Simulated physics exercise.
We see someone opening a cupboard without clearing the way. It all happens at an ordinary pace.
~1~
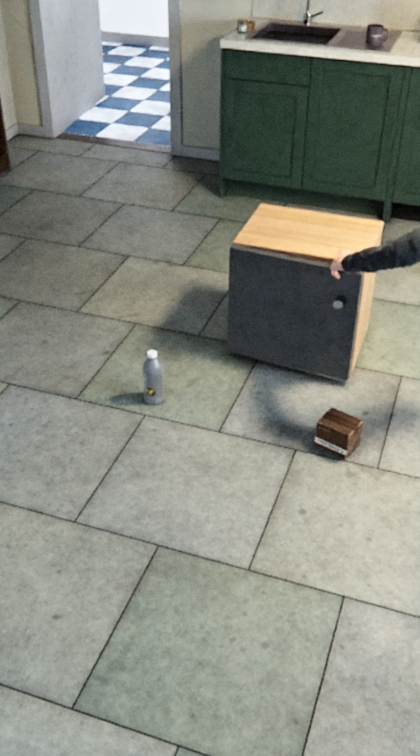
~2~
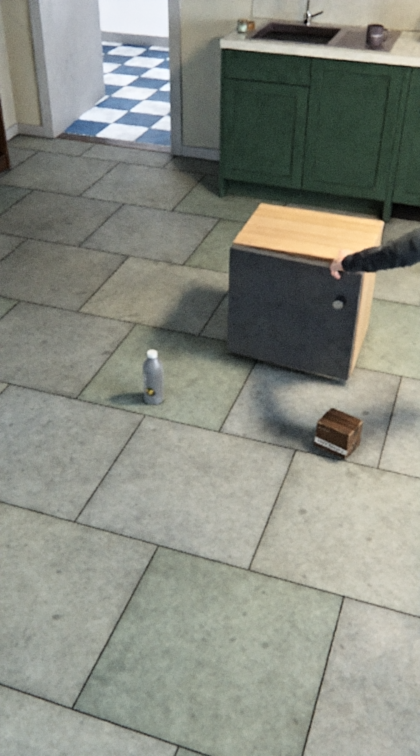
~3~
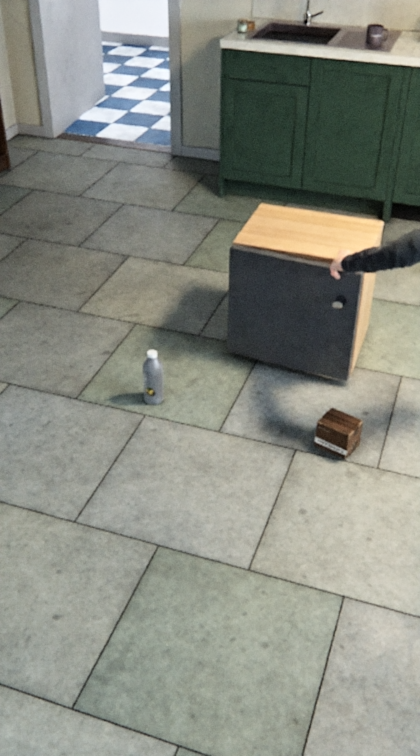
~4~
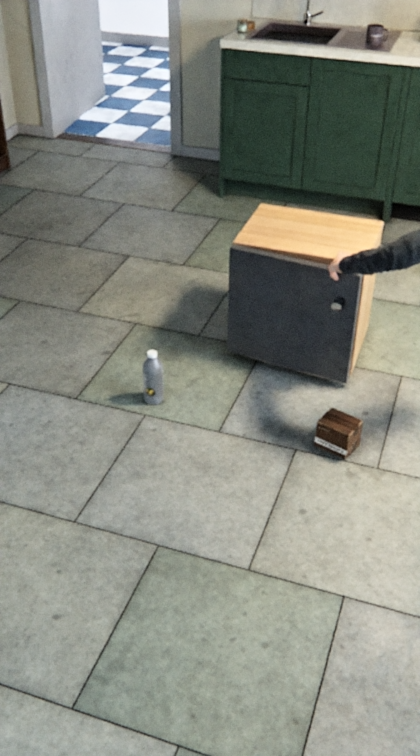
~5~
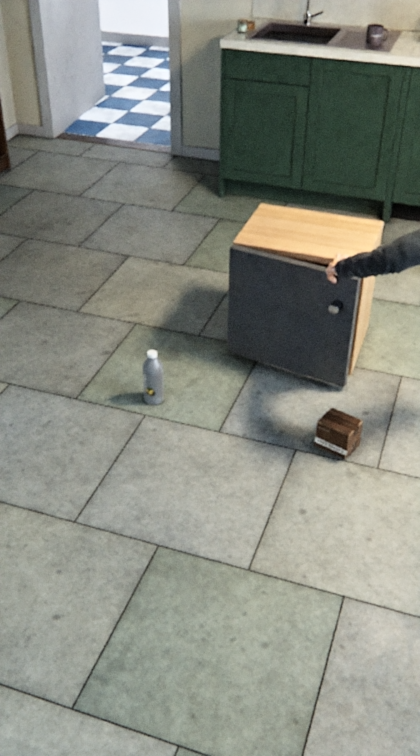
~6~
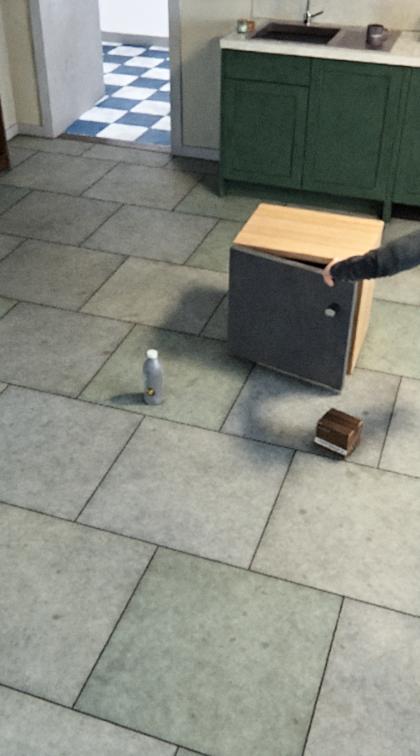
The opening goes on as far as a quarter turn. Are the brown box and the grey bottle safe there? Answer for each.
The brown box escapes contact, the grey bottle escapes contact.
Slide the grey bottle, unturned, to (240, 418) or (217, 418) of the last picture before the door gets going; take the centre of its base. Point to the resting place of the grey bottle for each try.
Near (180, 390) and (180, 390).
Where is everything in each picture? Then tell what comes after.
The first picture shows door 4° open; brown box (338, 433); grey bottle (153, 376); door (289, 317).
The second picture shows door 4° open; grey bottle (153, 376); door (289, 317).
The third picture shows door 4° open; brown box (338, 433); door (289, 317).
The fourth picture shows door 6° open; grey bottle (153, 376); door (288, 318).
The fifth picture shows door 9° open; brown box (338, 433); door (287, 319).
The sixth picture shows door 12° open; brown box (338, 433); grey bottle (153, 376); door (285, 321).
Then, 0.96 s past the last view, door 53° open; brown box at rest near (338, 433); grey bottle at rest near (153, 376).
Finally, the brown box stays untouched, near (338, 433); the grey bottle stays untouched, near (153, 376).
